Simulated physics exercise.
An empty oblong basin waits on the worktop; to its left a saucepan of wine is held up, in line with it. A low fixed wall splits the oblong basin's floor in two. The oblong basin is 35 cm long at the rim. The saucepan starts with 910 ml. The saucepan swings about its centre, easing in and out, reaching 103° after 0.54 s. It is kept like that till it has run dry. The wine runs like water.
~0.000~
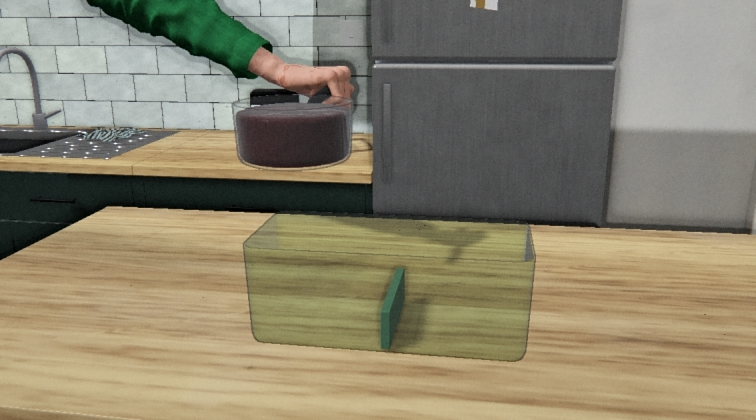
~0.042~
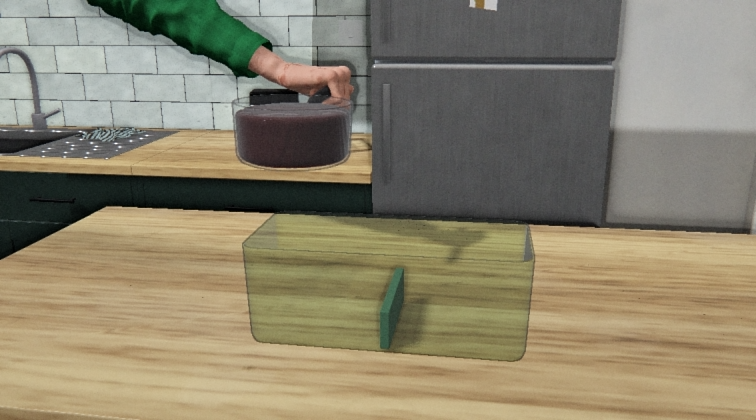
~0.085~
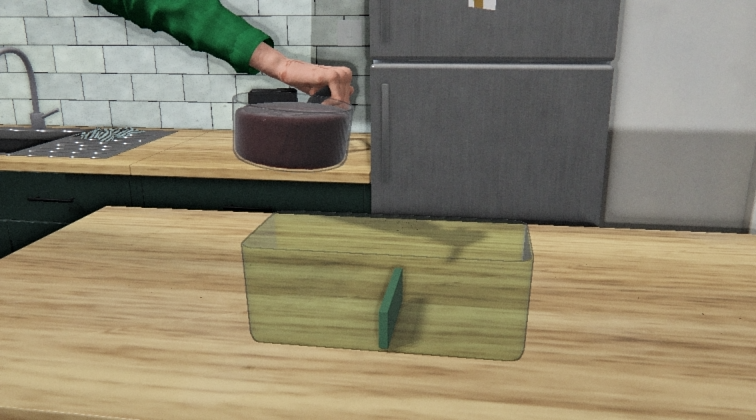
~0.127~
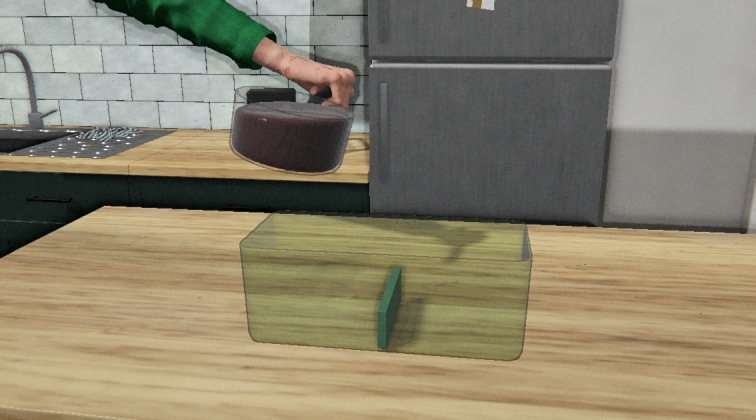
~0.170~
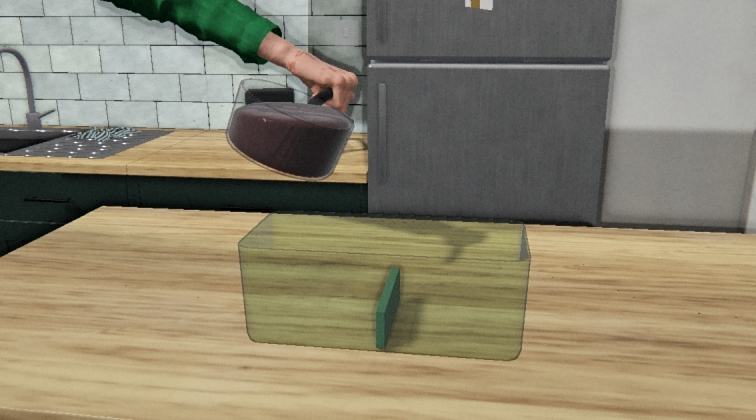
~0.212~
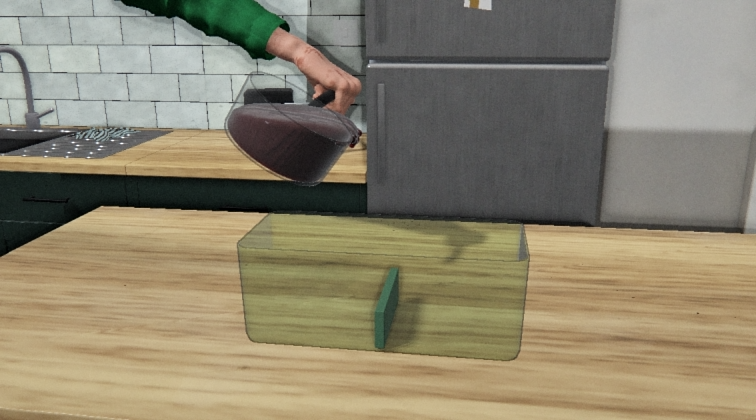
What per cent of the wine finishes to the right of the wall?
About 47 per cent.
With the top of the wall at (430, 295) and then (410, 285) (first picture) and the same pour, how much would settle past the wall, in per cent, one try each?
In turn about 10 and 20 per cent.
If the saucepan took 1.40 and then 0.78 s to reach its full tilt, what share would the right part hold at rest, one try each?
First 70, then 60 per cent.
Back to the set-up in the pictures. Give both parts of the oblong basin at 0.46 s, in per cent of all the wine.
Some 10 per cent left and 26 right.
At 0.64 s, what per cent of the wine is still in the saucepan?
Near 5 in a hundred.
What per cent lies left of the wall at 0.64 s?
Some 40 per cent.
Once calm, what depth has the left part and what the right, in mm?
Some 20 mm on the left and 18 mm on the right.
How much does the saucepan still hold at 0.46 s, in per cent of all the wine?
About 22 per cent.
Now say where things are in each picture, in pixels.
Tilt 0°; pouring edge (351, 104); surface from (241, 110) to (350, 111); the oblong basin's rim runs from (260, 229) to (532, 242); the wall's top is at (394, 289), in the first frame.
Tilt 2°; pouring edge (351, 106); surface from (240, 109) to (350, 112), in the second frame.
Tilt 6°; pouring edge (351, 111); surface from (240, 107) to (350, 114), in the third frame.
Tilt 13°; pouring edge (352, 119); surface from (241, 107) to (351, 116), in the fourth frame.
Tilt 23°; pouring edge (352, 130); surface from (240, 108) to (350, 122); 1 per cent is over the edge, in the fifth frame.
Tilt 34°; pouring edge (350, 142); surface from (234, 108) to (341, 127); 6 per cent is over the edge, in the sixth frame.
Then, 0.46 s in, the tilt is 98° and 23 per cent is still to pour, 11 is left of the wall and 27 right of it.
Then, 0.64 s in, the tilt is 103° and 5 per cent is still to pour, 41 is left of the wall and 49 right of it.
Then, 0.83 s in, the tilt is 103° and 1 per cent is still to pour, 49 is left of the wall and 46 right of it.
Then, 1.04 s in, the tilt is 103° and 0 per cent is still to pour, 51 is left of the wall and 47 right of it.
Finally, 51 per cent lies left of the wall, 47 right of it and 1 outside.
